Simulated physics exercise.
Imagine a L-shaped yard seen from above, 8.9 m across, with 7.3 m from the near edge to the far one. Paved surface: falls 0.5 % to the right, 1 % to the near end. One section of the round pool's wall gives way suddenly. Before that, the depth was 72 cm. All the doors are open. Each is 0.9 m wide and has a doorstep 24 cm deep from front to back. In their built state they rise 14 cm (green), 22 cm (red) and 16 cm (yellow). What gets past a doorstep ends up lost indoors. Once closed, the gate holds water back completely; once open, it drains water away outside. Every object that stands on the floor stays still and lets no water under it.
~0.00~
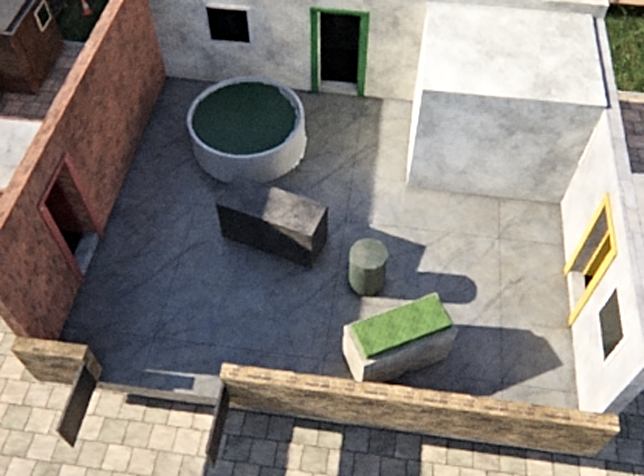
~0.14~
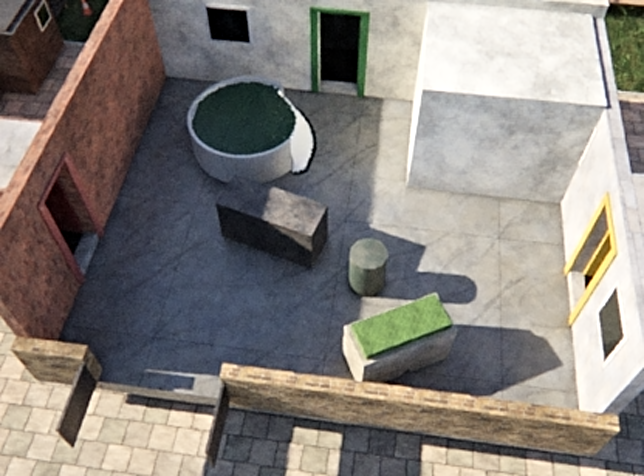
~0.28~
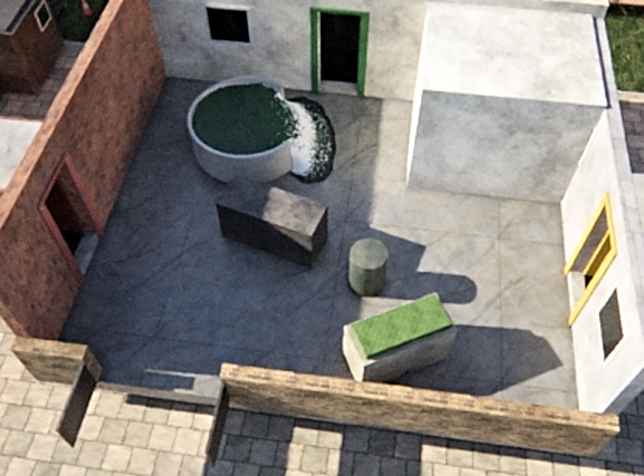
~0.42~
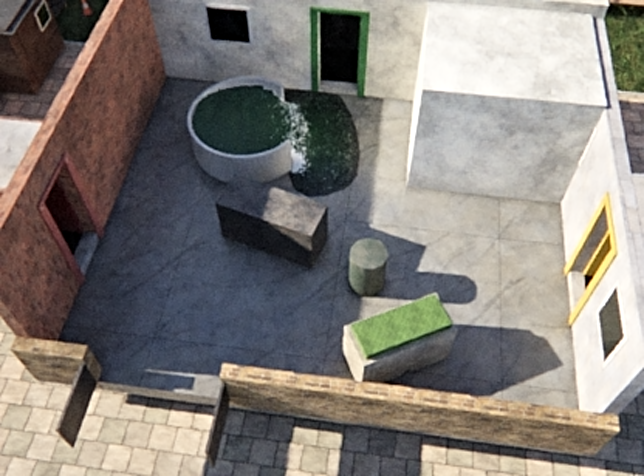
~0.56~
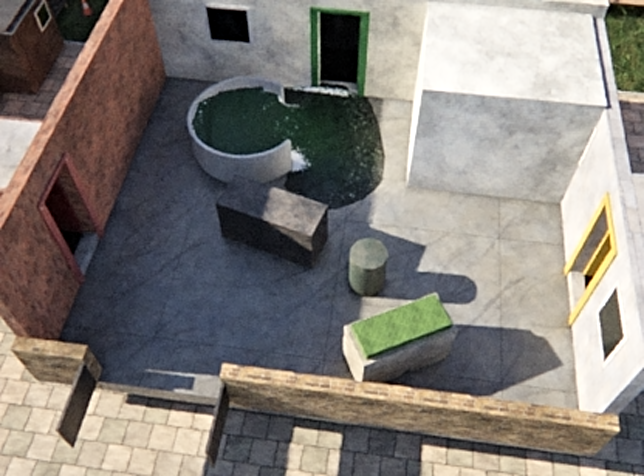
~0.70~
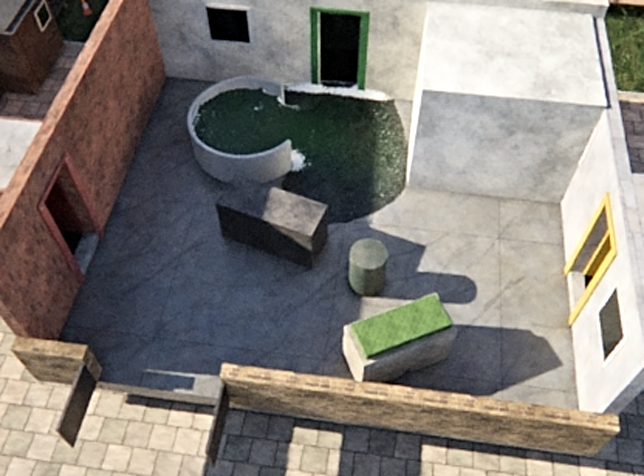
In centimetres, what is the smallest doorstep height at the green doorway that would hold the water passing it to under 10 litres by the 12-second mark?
Close to 25 cm is just enough.
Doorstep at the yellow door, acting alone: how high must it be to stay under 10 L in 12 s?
At yellow, about 7.0 cm.
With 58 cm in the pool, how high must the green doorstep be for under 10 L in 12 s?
Then a height close to 19 cm.
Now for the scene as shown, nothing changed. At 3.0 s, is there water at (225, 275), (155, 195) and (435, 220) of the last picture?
Untouched; untouched; awash.
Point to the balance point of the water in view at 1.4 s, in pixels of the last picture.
Centre estimate: (303, 142) px, approximately.
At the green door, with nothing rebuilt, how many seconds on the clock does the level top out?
Roughly 2.8 s.
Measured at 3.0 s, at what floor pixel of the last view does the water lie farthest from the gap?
Around (571, 351).
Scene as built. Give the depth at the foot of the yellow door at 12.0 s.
9.0 cm.
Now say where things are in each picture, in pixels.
The round pool at (246, 118) is whole and still, 72 cm deep; the green door at (339, 58) is dry, in the first frame.
The front is at (306, 169), 0.3 m from the gap at (301, 129); 0.4 m2 of floor is wet, 72 cm left at the back, in the second frame.
The front is at (329, 169), 0.8 m from the gap at (301, 131); 1.5 m2 of floor is wet, 72 cm left at the back, in the third frame.
Water pours out at (301, 132) and has run 1.2 m, to (351, 176); about 8 cm deep outside, 72 cm at the back, in the fourth frame.
The front is at (377, 181), 1.8 m from the gap at (301, 133); 5.6 m2 of floor is wet, 67 cm left at the back, in the fifth frame.
The front is at (403, 181), 2.3 m from the gap at (301, 133); 7.8 m2 of floor is wet, 60 cm left at the back; water is at the green door at (339, 58), in the sixth frame.
After 1.4 s water covers 25 % of the floor, deepest (52 cm) near (405, 102); 23 cm at the green door, 19 litres in over its 14 cm doorstep.
After 3.0 s water covers 35 % of the floor, deepest (28 cm) near (368, 139); 25 cm at the green door, 81 litres in over its 14 cm doorstep.
After 12.0 s water covers 95 % of the floor, deepest (11 cm) near (409, 410); 3 cm at the green door, 119 litres in over its 14 cm doorstep.
At the green door as built, the water arrived by 0.6 s and peaked near 26 cm at 2.8 s.
Run again over the same 12 s with other heights there, 41 litres in over 20 cm, 3 litres over 27.5 cm. The limit of 10 litres is kept from about 25 cm up.
